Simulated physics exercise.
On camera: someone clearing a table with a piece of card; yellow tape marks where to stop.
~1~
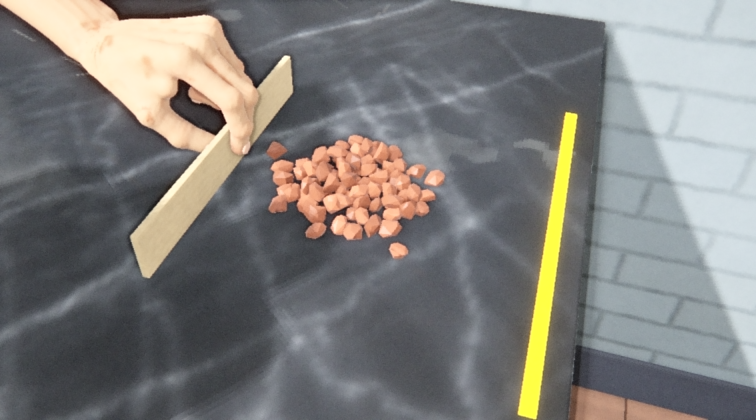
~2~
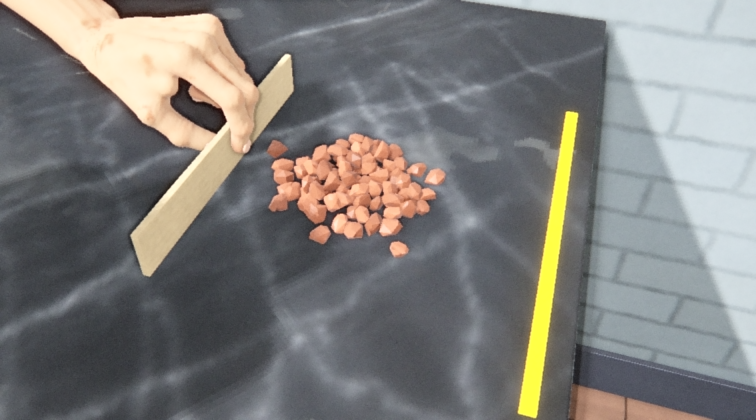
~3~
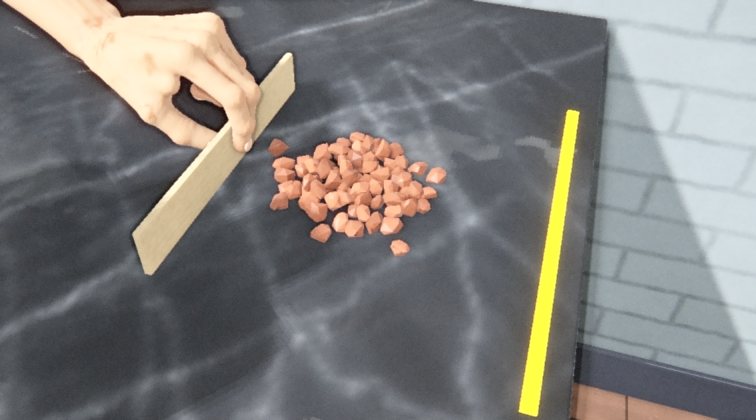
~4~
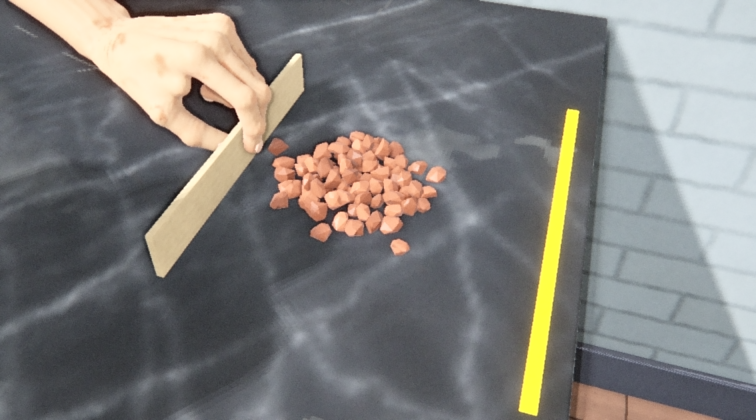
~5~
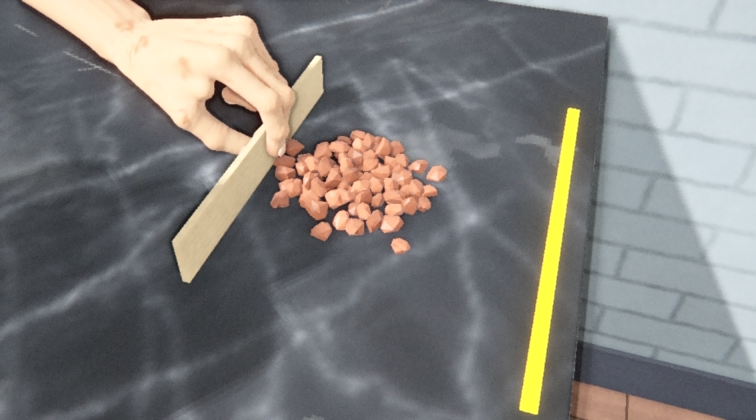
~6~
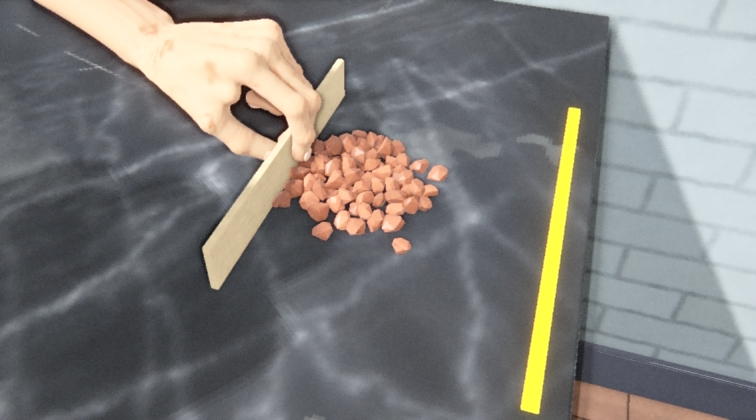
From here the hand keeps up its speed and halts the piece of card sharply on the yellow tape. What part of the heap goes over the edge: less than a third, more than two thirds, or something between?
The floor gets more than two thirds.
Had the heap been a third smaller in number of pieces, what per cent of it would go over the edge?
It comes to 80 per cent or so.
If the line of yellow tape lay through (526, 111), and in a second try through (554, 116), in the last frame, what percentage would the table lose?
About 30 and 60 per cent.
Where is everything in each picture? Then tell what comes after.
Piece of card near (154, 238), at rest; yellow tape near (570, 125), about two fingers from the edge; edge at (586, 244); the heap near (354, 181), bits of crushed brick, in the first picture.
Piece of card near (155, 237), at rest, in the second picture.
Piece of card near (156, 235), at rest; the heap near (355, 179), in the third picture.
Piece of card near (168, 237), in the fourth picture.
Piece of card near (194, 242); the heap near (356, 177), only a few pushed along, in the fifth picture.
Piece of card near (223, 249); yellow tape near (573, 120); edge at (589, 239); the heap near (358, 177), a little pushed along, in the sixth picture.
Shortly afterwards, piece of card still moving, near (428, 165); heap all on the table, its front near (537, 211).
Next, piece of card stopped at the yellow tape; heap near two thirds over the edge.
Some moments later, piece of card stopped at the yellow tape; heap the bulk over the edge.
In the end, piece of card stopped at the yellow tape; heap the bulk over the edge.
